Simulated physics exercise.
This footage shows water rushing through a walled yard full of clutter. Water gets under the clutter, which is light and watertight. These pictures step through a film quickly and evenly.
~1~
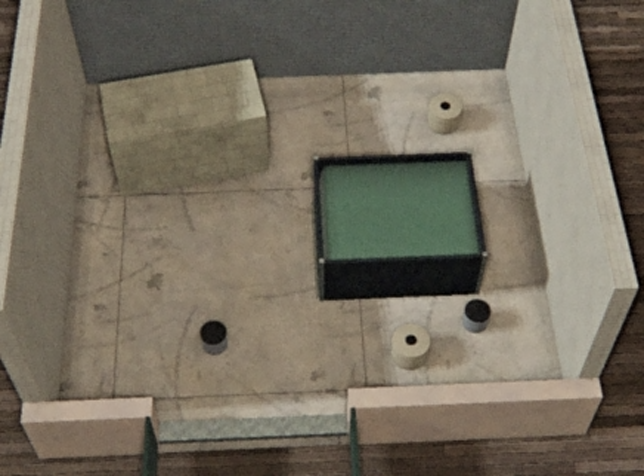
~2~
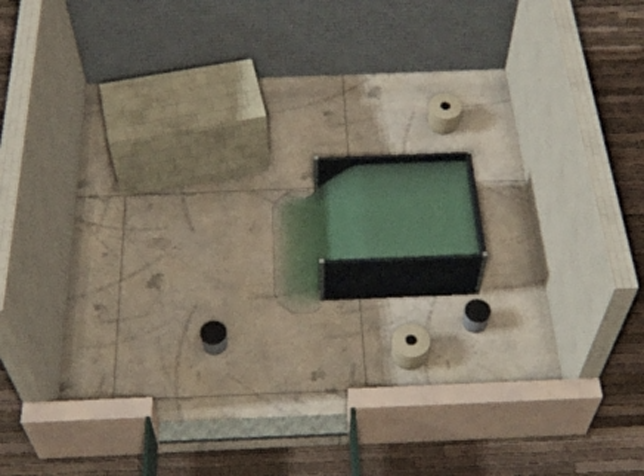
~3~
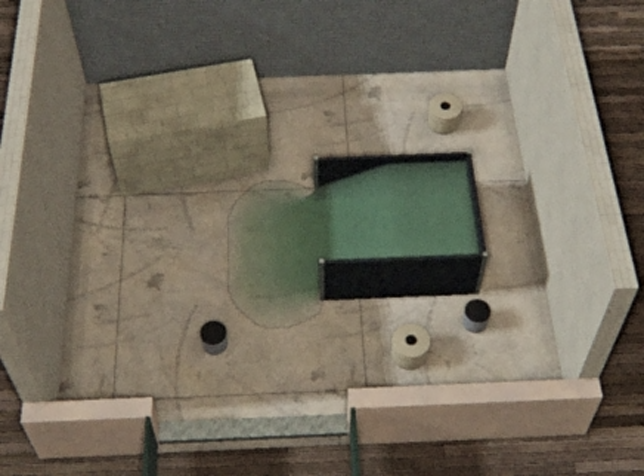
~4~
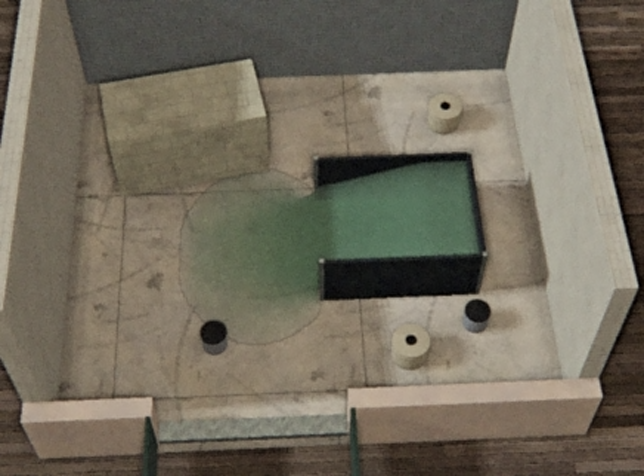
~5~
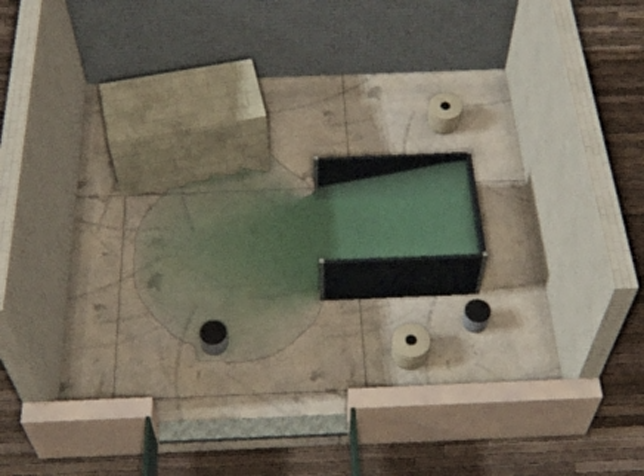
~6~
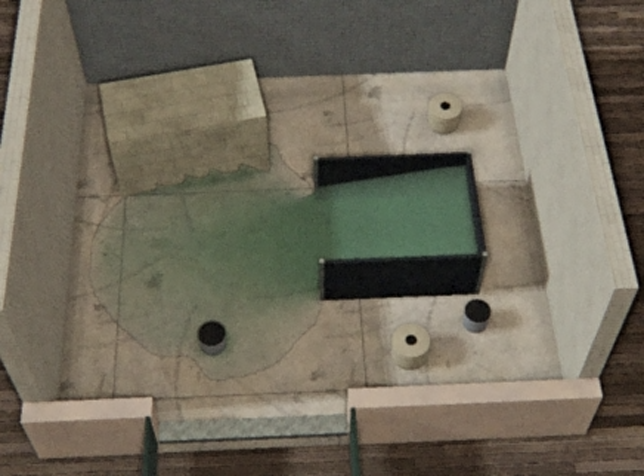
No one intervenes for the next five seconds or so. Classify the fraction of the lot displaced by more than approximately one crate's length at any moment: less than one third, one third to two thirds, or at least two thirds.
The fraction is one third to two thirds.
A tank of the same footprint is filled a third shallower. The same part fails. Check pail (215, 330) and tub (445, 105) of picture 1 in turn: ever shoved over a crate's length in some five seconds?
In turn: Yes, under that.
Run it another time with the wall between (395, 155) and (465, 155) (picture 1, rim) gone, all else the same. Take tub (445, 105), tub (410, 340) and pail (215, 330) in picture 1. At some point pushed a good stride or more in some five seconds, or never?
First over the mark, then below the mark, then below the mark.
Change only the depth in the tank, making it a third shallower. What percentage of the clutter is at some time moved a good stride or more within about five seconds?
Share moved: Approx. 20 percent.
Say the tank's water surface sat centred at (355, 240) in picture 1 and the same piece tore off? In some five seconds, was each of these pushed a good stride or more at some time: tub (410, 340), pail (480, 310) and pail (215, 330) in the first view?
Taking them in turn: Got sent well off; kept near its start; got sent well off.
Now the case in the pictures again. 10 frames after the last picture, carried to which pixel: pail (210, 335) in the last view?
Roughly (84, 379).
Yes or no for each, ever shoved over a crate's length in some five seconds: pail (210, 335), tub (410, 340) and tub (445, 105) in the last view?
The first one traveled far, the second traveled far and the third stayed within range.
A moment on, 1 of 5 are well off their spots; 0 afloat.
Next, 1 of 5 are well off their spots; 1 afloat.
Later, 1 of 5 are well off their spots; 1 afloat.
In the end, 2 of 5 are well off their spots, and 2 have been at some point; 1 afloat.
